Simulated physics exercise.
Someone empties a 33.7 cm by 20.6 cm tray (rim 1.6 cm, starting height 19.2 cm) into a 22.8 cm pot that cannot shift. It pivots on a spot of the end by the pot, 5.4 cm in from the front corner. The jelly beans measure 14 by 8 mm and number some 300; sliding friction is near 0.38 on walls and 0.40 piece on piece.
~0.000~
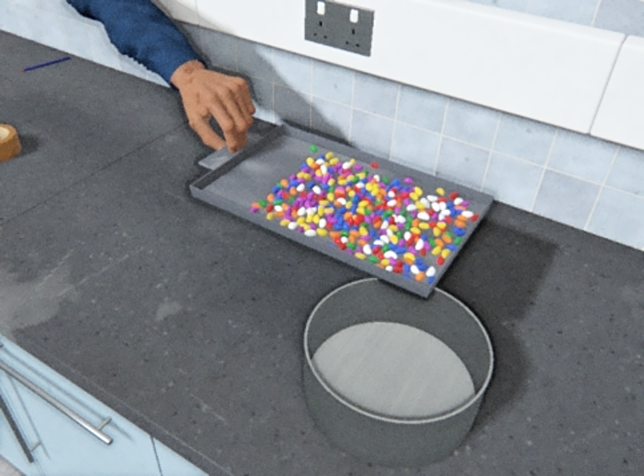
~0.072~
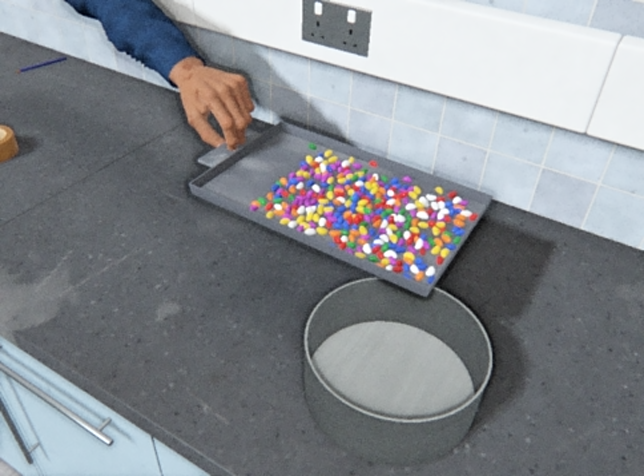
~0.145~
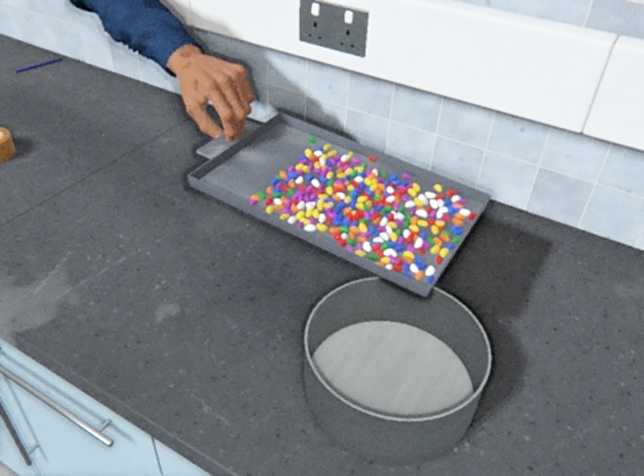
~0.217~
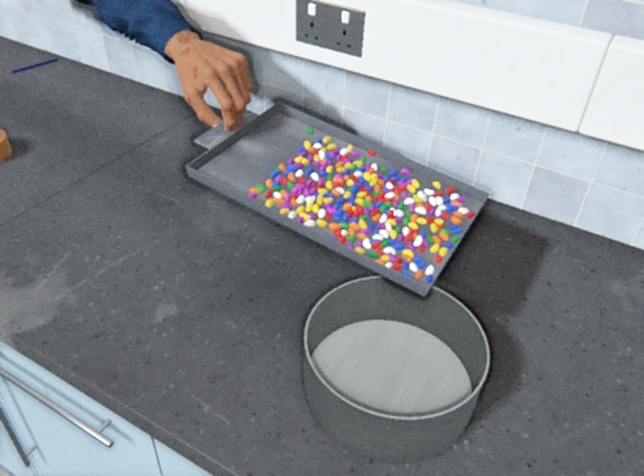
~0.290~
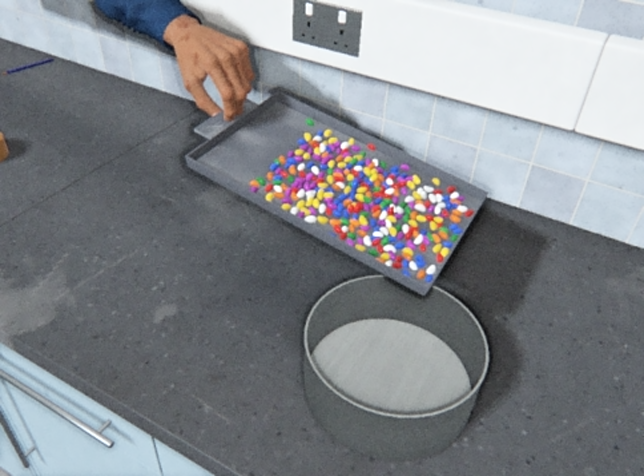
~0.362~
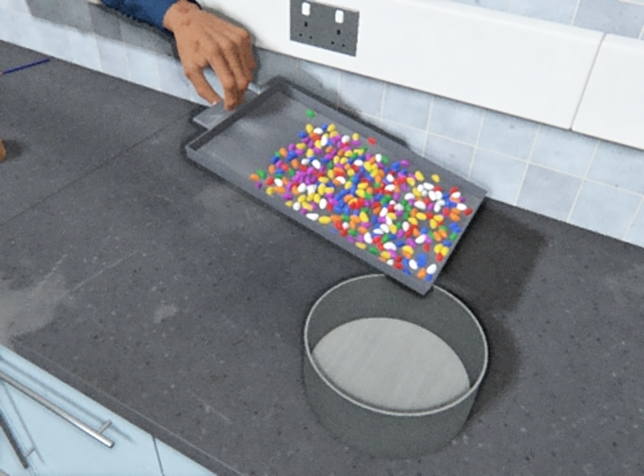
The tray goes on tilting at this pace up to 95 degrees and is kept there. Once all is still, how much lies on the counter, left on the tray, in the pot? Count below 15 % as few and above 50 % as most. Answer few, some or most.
Counter some, tray few, pot most.
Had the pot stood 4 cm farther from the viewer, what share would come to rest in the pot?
Then about 80 per cent.
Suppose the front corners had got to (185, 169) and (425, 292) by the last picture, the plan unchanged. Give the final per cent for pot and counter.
Pot 95, counter 0.
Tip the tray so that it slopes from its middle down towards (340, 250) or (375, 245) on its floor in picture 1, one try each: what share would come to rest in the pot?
Some 95 and 100 per cent.
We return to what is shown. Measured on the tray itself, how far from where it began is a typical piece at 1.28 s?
About 4 cm.
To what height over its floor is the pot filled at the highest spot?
Roughly 2.0 cm.
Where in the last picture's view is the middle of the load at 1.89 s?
Around (449, 343).
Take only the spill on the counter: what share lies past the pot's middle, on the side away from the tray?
Roughly 90 per cent.
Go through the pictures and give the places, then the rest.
The first picture shows tray tilt 0 degrees, front corners at (192, 186) and (428, 286); middle of the pieces at (362, 211); pot at (398, 341).
The second picture shows tray tilt 1 degrees, front corners at (192, 183) and (428, 286); middle of the pieces at (361, 210).
The third picture shows tray tilt 4 degrees, front corners at (190, 175) and (428, 286), lowest corner right front; middle of the pieces at (361, 206).
The fourth picture shows tray tilt 7 degrees, front corners at (189, 166) and (428, 286), lowest corner right front; middle of the pieces at (361, 202).
The fifth picture shows tray tilt 10 degrees, front corners at (188, 156) and (428, 286), lowest corner right front; middle of the pieces at (361, 197).
The sixth picture shows tray tilt 13 degrees, front corners at (189, 147) and (428, 286), lowest corner right front; middle of the pieces at (361, 193); pot at (395, 336). Its pace works out near 40 degrees a second.
After 1.28 s, tilt 51 degrees; the tray holds 100 %, the pot 0 %.
After 1.89 s, tilt 76 degrees; the tray holds 35 %, the pot 35 %.
After 2.55 s, tilt 95 degrees; the tray holds 5 %, the pot 65 %.
At rest (3.6 s), counter 30 %, tray 5 %, pot 65 %.
